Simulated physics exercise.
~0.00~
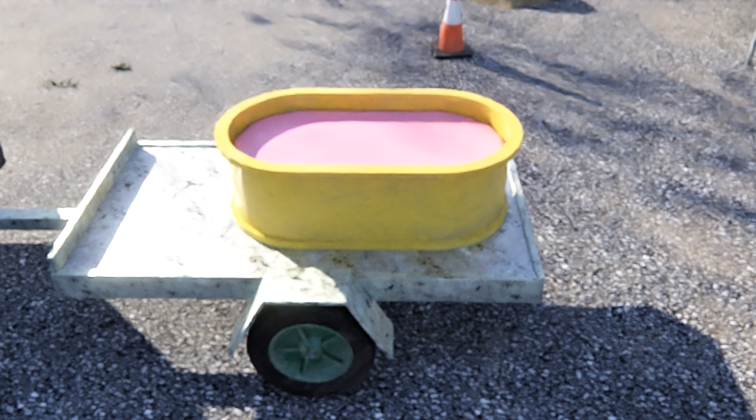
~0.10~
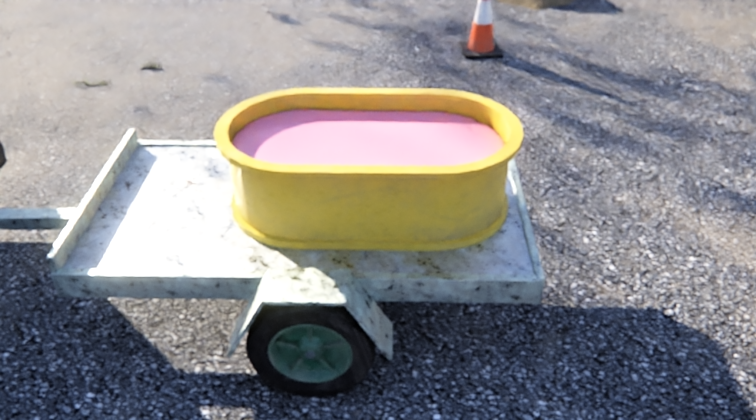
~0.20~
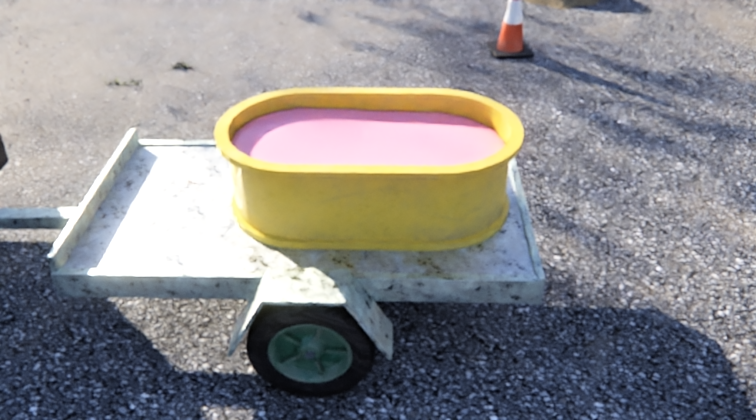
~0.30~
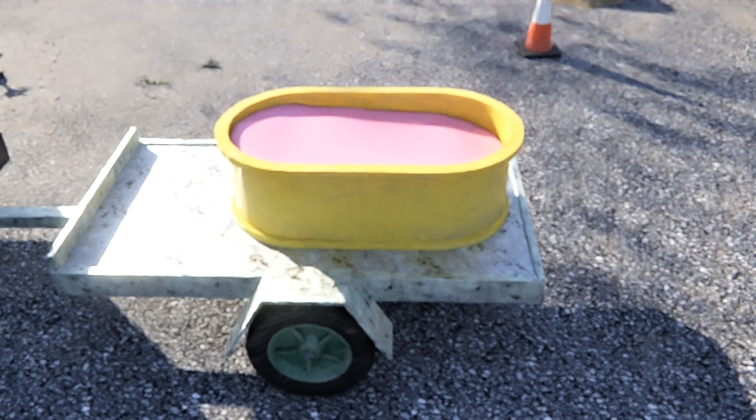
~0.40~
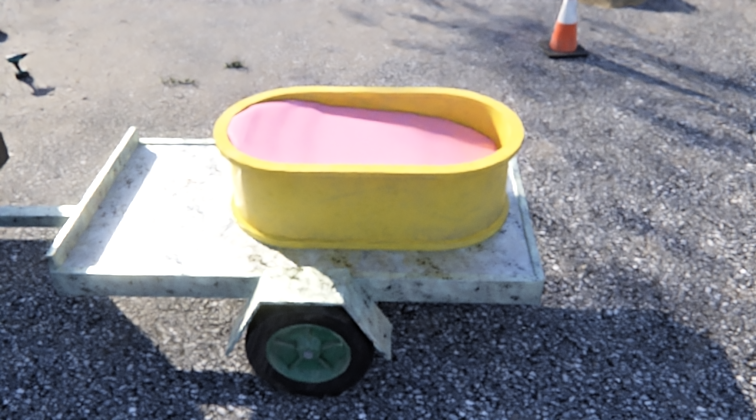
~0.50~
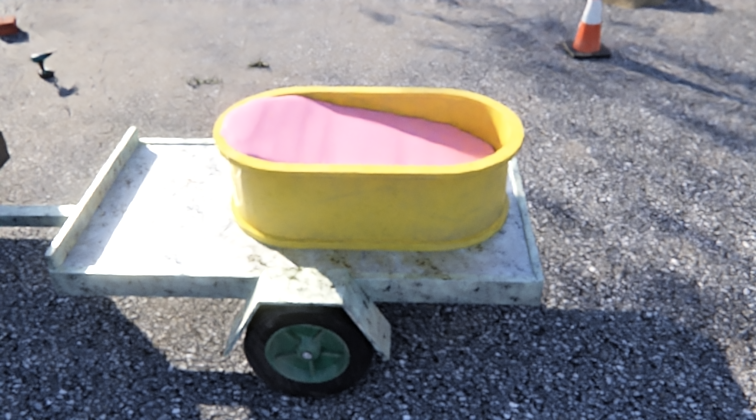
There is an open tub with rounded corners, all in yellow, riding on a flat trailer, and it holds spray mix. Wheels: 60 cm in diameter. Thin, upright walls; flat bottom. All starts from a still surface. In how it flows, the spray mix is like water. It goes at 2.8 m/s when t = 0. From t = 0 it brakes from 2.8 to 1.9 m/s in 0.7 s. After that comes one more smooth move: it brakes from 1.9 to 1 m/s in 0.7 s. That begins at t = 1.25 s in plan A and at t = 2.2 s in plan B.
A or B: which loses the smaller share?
Take B.
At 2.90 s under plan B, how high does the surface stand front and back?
Measured: Front = 40 cm, back = 20 cm.
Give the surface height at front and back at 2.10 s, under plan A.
At the front 58 cm, at the back 16 cm.
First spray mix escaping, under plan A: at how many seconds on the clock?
0.9 s.
For plan A, At 2.10 s it stands 16 cm high behind and 59 cm in front; 3 per cent has gone over the front.
For plan A, At 4.93 s 12 per cent has gone over the front, 36 of 290 litres.
For plan B, At 2.90 s it stands 20 cm high behind and 39 cm in front; 6 per cent has gone over the front.
For plan B, At 5.89 s 6 per cent has gone over the front, 18 of 290 litres.
